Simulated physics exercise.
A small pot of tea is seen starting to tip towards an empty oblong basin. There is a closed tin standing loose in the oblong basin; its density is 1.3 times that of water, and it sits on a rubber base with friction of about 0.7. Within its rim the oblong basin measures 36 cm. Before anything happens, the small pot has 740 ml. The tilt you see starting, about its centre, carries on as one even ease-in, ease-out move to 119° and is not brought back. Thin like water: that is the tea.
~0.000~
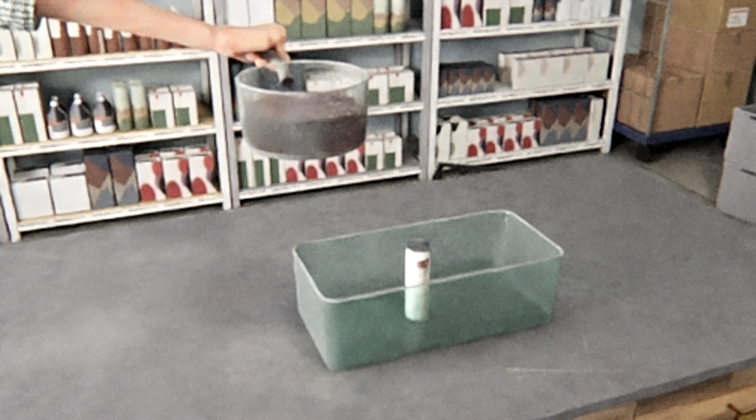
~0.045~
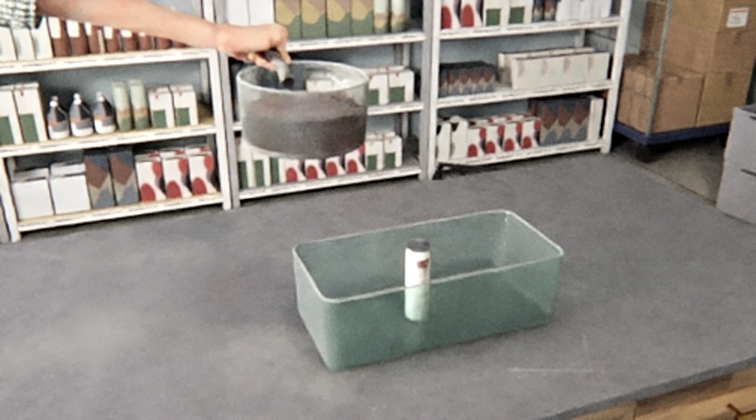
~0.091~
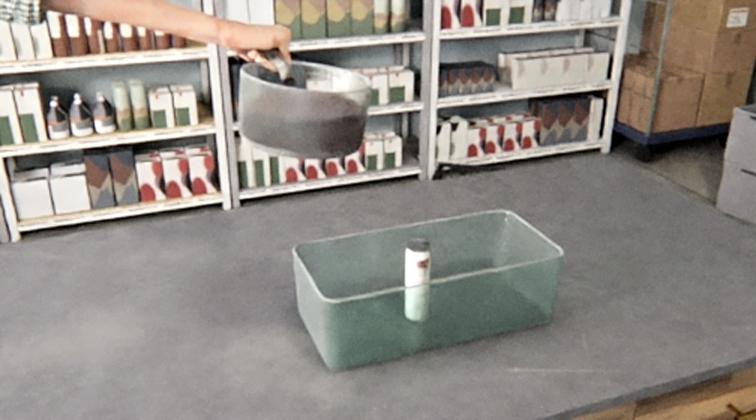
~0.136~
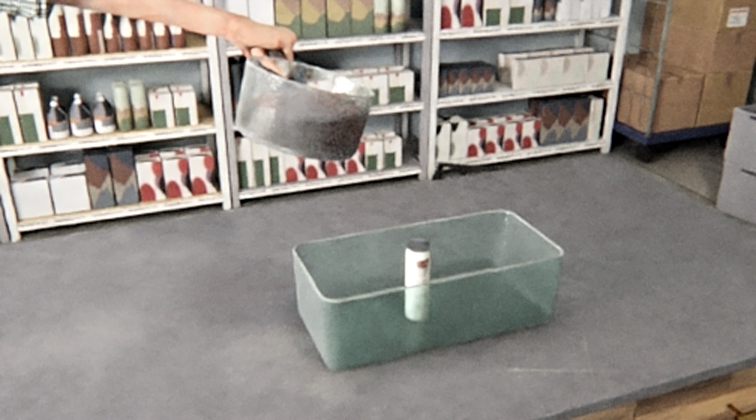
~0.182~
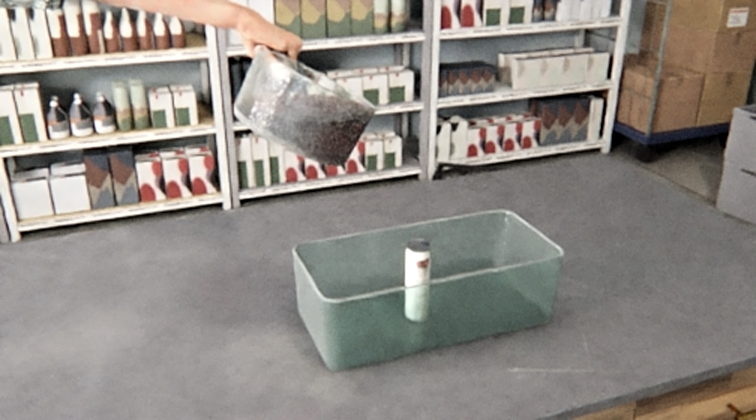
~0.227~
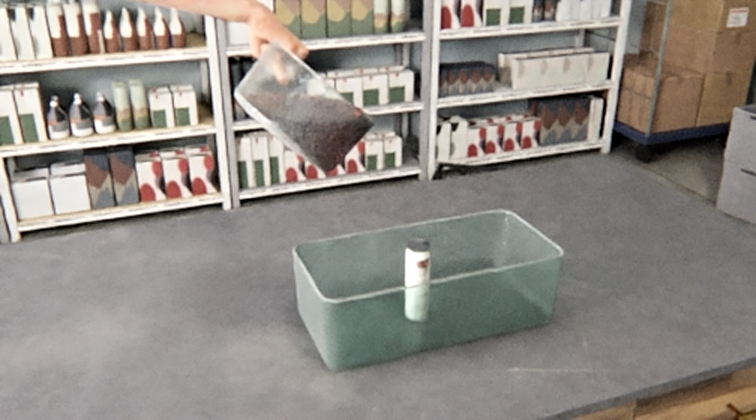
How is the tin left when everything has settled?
I expect it will tip over.
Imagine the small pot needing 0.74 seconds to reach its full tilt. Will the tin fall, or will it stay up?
The tin stays up.
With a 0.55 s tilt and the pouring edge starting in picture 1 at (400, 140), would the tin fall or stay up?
Result: Tin upright.
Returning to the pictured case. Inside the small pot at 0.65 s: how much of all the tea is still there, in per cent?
Near 2 in a hundred.
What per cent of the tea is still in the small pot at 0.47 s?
Roughly 16 per cent.
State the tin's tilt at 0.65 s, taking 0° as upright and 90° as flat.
Lean: Around 5° from upright.
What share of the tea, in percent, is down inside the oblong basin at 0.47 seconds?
About 14%.
Then, 0.47 s in, the tilt is 113° and 16 per cent is still to pour; the tin stands where it began.
Then, 0.65 s in, the tilt is 119° and 2 per cent is still to pour; the tin leans 7°.
Then, 0.84 s in, the tilt is 119° and 0 per cent is still to pour; the tin leans 24°.
Then, 1.05 s in, the tilt is 119° and 0 per cent is still to pour; the tin lies on its side.
Finally, the tin lies on its side.
